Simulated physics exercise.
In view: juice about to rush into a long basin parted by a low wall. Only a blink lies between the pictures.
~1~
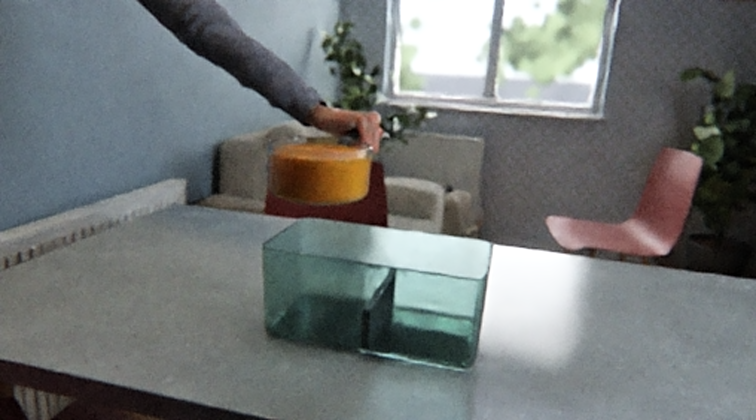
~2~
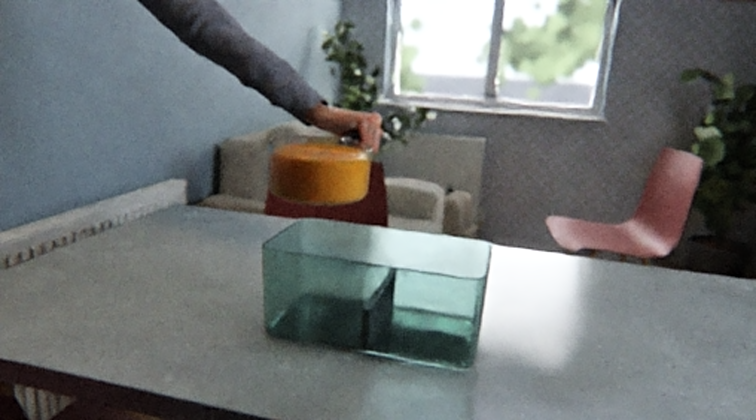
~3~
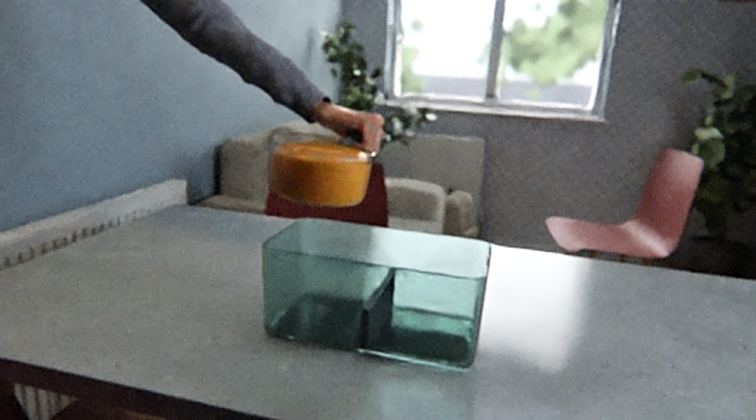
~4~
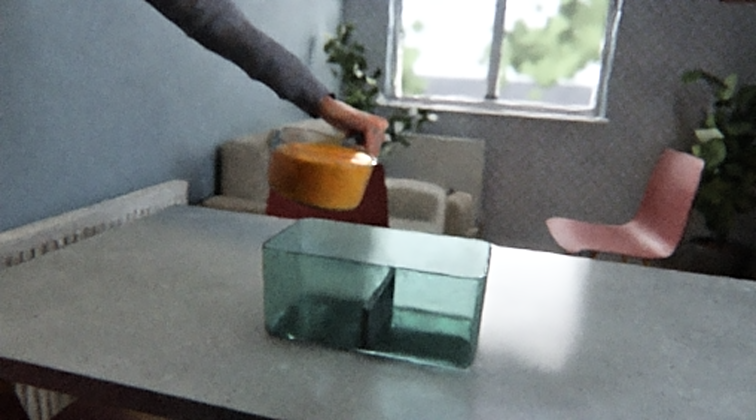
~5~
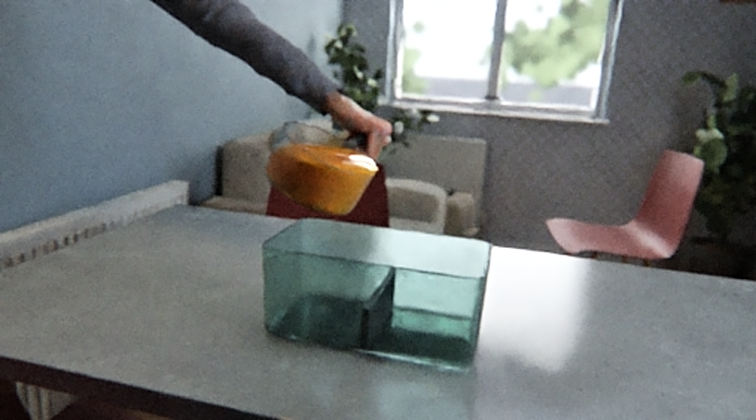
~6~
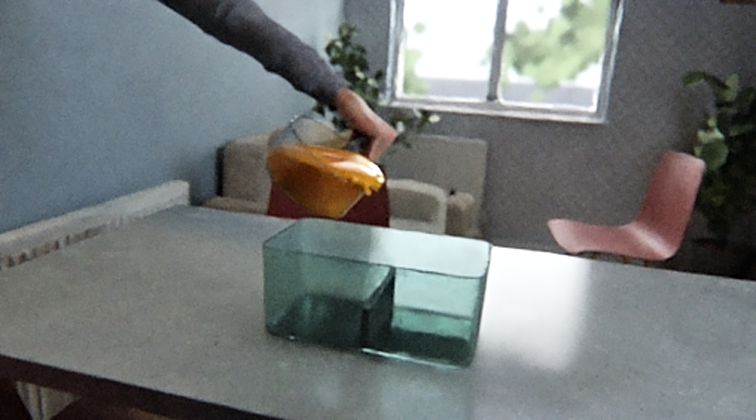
In a room with a window and a pink chair, a hand holds a clear container of orange juice above a divided green glass basin on a table, then steadily tilts it down toward the right, the juice shifting inside.
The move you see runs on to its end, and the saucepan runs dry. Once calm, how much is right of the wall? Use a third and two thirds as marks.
It comes to from a third to two thirds.
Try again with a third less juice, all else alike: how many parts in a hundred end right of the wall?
About 40 per cent.
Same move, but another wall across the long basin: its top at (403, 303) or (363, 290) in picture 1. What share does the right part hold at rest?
The first gives 25 %, the second 75 %.
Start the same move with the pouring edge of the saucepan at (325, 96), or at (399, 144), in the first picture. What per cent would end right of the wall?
About 10 and 80 per cent.
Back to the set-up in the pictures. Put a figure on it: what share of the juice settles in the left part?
Roughly 45 in a hundred.
A moment on, the saucepan is tipped right over and 15 per cent is still to pour, 16 is left of the wall and 46 right of it.
Next, the saucepan is tipped right over and 2 per cent is still to pour, 39 is left of the wall and 53 right of it.
Then the saucepan is tipped right over and 0 per cent is still to pour, 45 is left of the wall and 53 right of it.
Later the saucepan is tipped right over and 0 per cent is still to pour, 45 is left of the wall and 54 right of it.
At rest 45 per cent lies left of the wall, 54 right of it and 1 outside.
